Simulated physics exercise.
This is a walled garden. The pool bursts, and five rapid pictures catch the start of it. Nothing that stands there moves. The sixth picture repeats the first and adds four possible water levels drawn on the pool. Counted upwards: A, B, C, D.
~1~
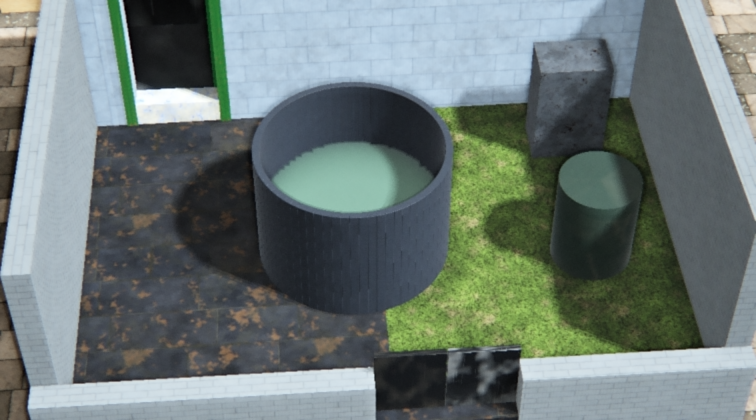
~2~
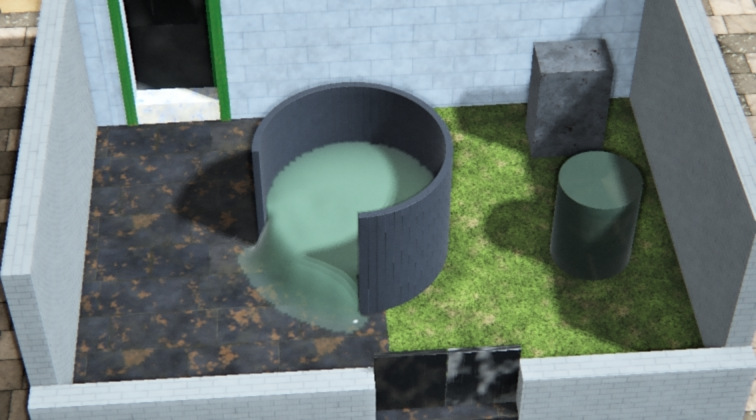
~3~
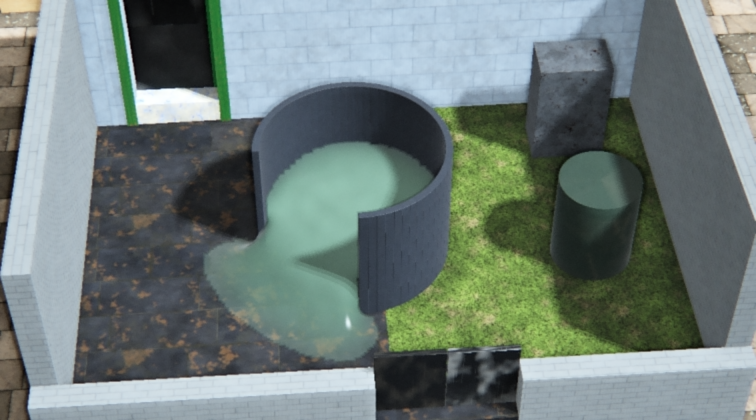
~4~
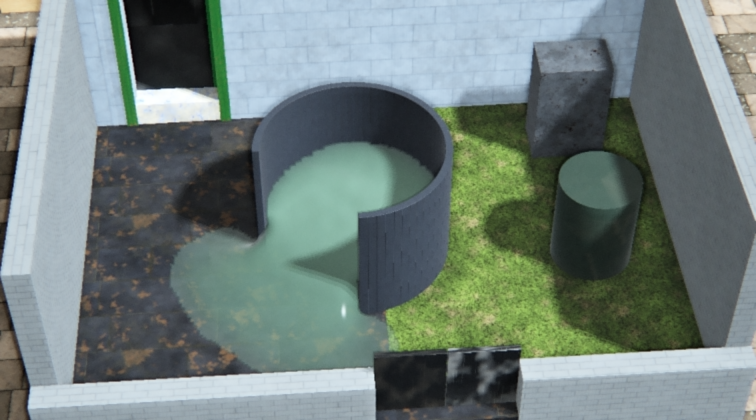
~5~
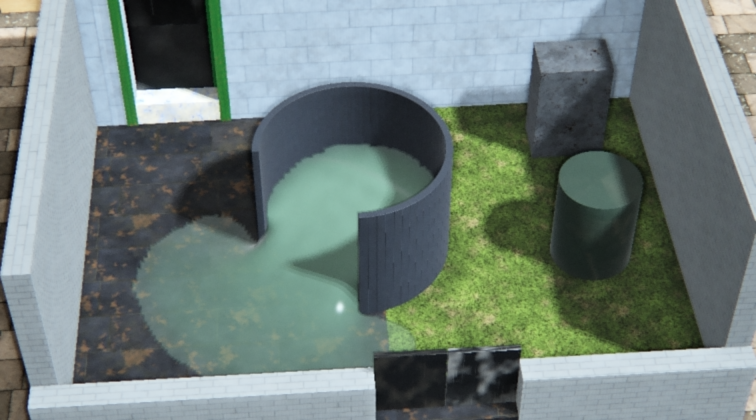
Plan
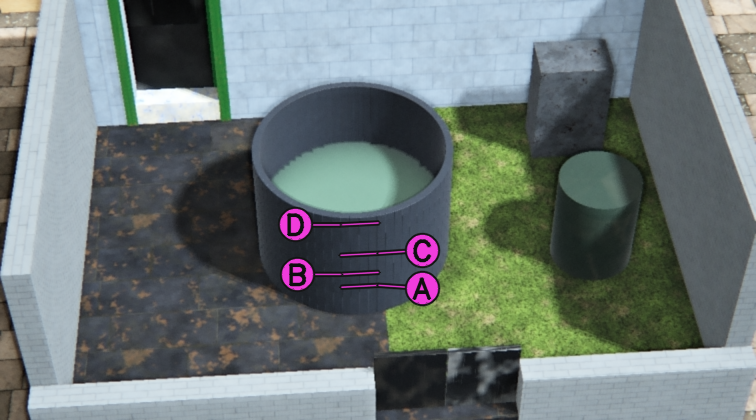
The video shows a walled garden with a round dark pool of greenish water; a front-left section of its wall disappears, and the water pours through the gap and spreads left and forward across the dark, rust-flecked paving.
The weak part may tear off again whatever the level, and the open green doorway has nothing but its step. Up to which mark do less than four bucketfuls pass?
C will do.
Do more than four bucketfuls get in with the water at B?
No, not at all.
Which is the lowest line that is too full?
Here it is line D.
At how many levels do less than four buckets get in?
Three of the four.
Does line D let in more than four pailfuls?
Yes.
On the marked copy, A at (359, 286); B at (359, 273); C at (359, 254); D at (359, 223); from the bottom up A, B, C, D.
With A, nothing gets over.
With B, nothing gets over.
With C, a bucket or two gets in.
With D, about 8 bucketfuls get in.
